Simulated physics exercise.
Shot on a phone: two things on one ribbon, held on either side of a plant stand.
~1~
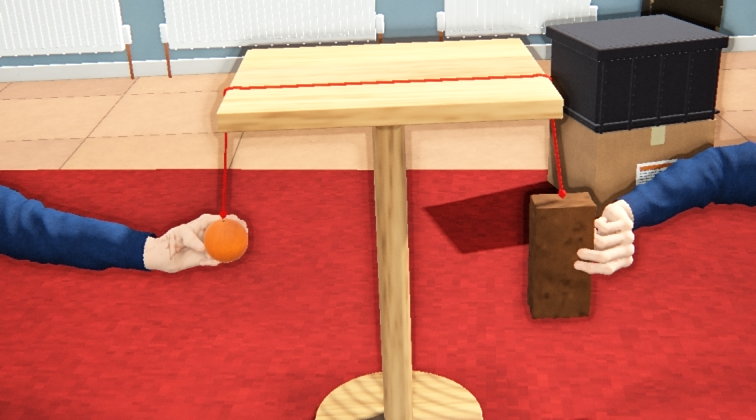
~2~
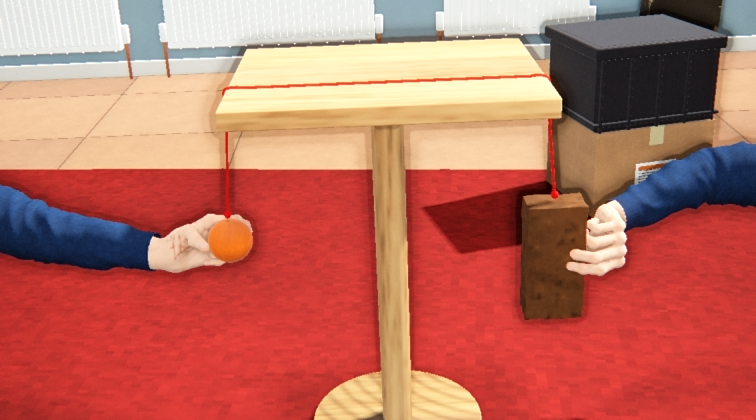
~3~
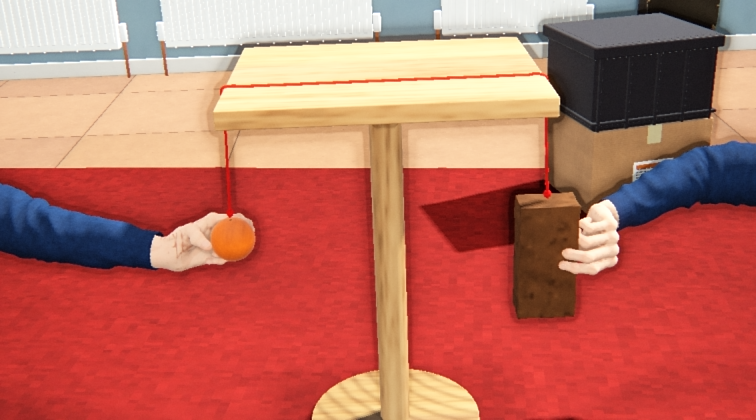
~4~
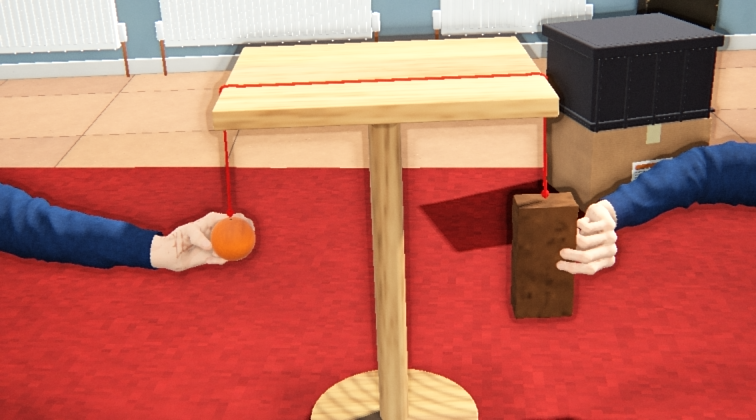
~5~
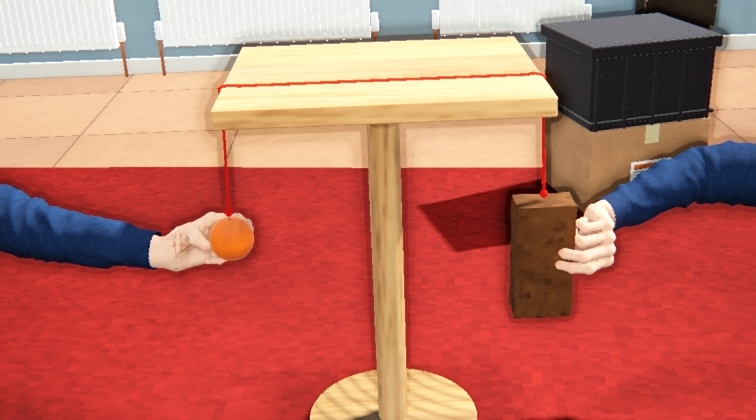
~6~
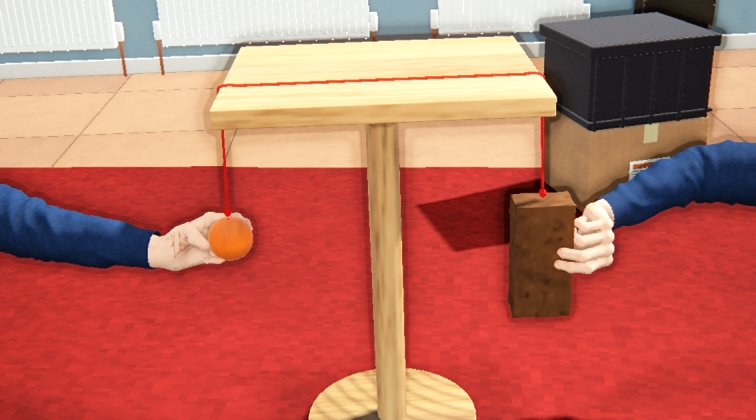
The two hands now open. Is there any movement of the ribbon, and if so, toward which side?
Yes, toward the right.
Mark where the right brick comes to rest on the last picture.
You'll find its middle at (620, 408).
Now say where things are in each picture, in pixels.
Left orange (225, 240); right brick (560, 257); ribbon over the top (388, 82), in the first picture.
Left orange (230, 240); right brick (552, 257), in the second picture.
Left orange (232, 239); right brick (545, 256), in the third picture.
Left orange (233, 239); right brick (543, 256), in the fourth picture.
Left orange (231, 239); right brick (542, 256), in the fifth picture.
Left orange (230, 238); right brick (541, 256); ribbon over the top (382, 80), in the sixth picture.
Then, 0.56 s after the last picture, left orange pulled up onto the top; right brick down on the floor near (521, 394).
Then, 0.96 s after the last picture, left orange down on the floor; right brick down on the floor near (550, 388).
At rest, left orange down on the floor; right brick down on the floor near (620, 408). The ribbon is pulled to the right.
